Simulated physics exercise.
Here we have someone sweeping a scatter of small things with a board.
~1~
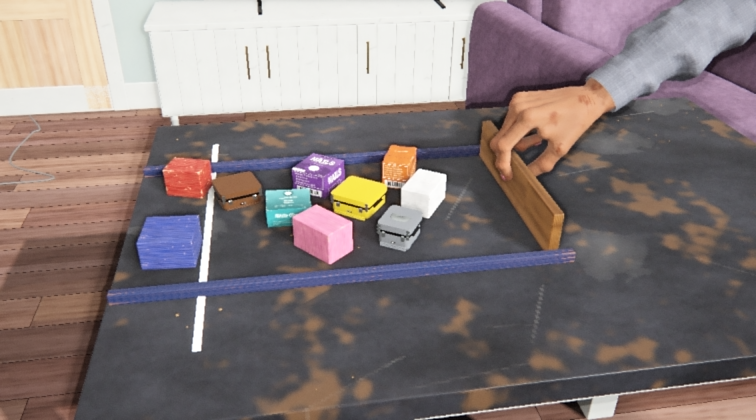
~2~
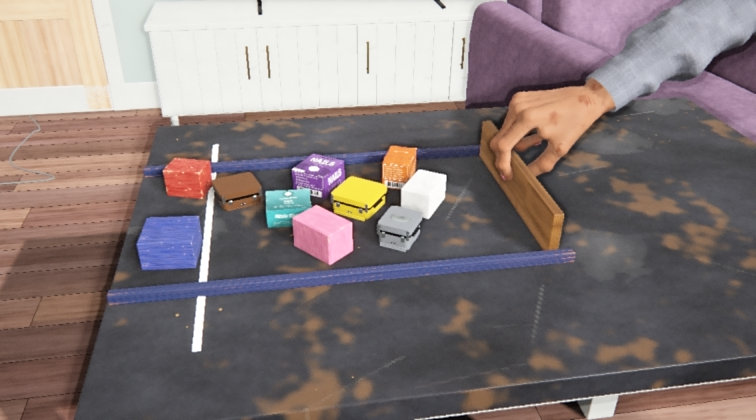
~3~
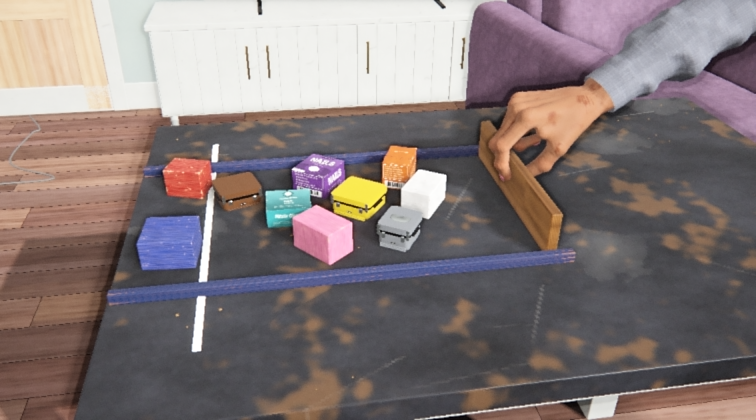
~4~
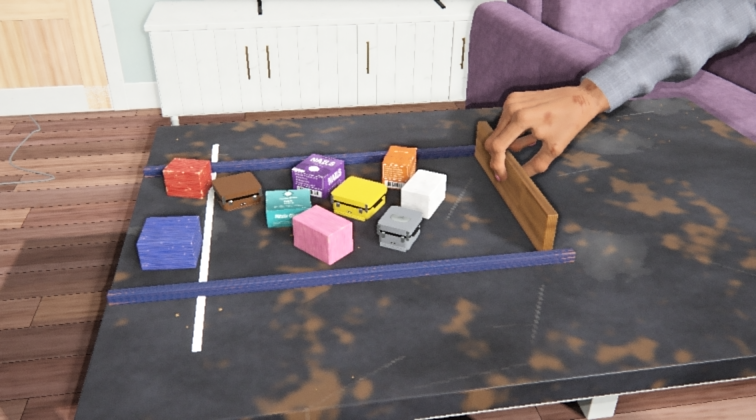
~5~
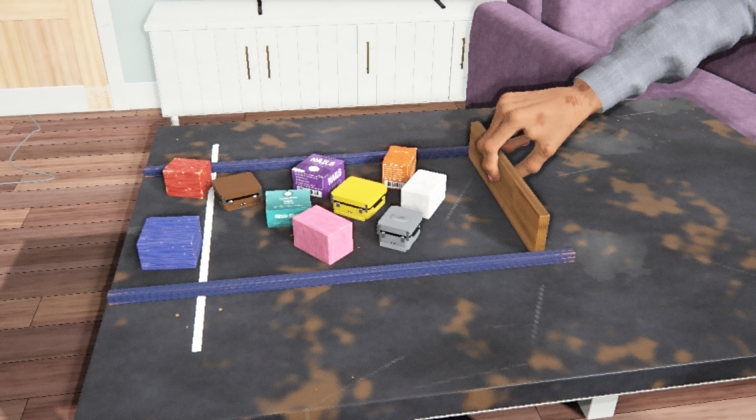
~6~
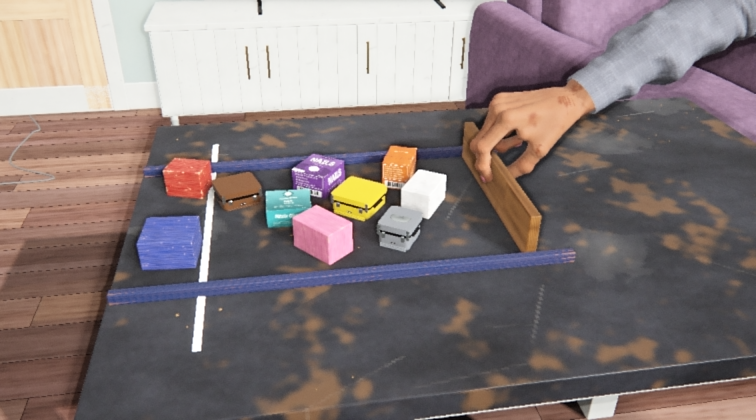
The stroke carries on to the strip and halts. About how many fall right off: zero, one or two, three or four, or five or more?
As it turns out, the number that fall off is three or four.
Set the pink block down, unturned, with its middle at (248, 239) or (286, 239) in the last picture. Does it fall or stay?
Place by place, it survives; does not fall.
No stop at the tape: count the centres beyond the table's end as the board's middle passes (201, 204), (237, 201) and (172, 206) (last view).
It would be 4, 0 and 7.
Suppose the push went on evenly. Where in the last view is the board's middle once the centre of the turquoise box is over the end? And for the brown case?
About (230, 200), and (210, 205) for the other.
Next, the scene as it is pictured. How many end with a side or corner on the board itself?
The number is 3.
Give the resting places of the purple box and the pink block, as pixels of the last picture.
The purple box stops around (162, 175); the pink block around (150, 245).
A little later, none off yet; blue block at rest near (171, 243); red block at rest near (189, 178); brown case at rest near (237, 192).
When it is over, the number that fall off is three or four; down, turquoise box, brown case, red block and blue block.
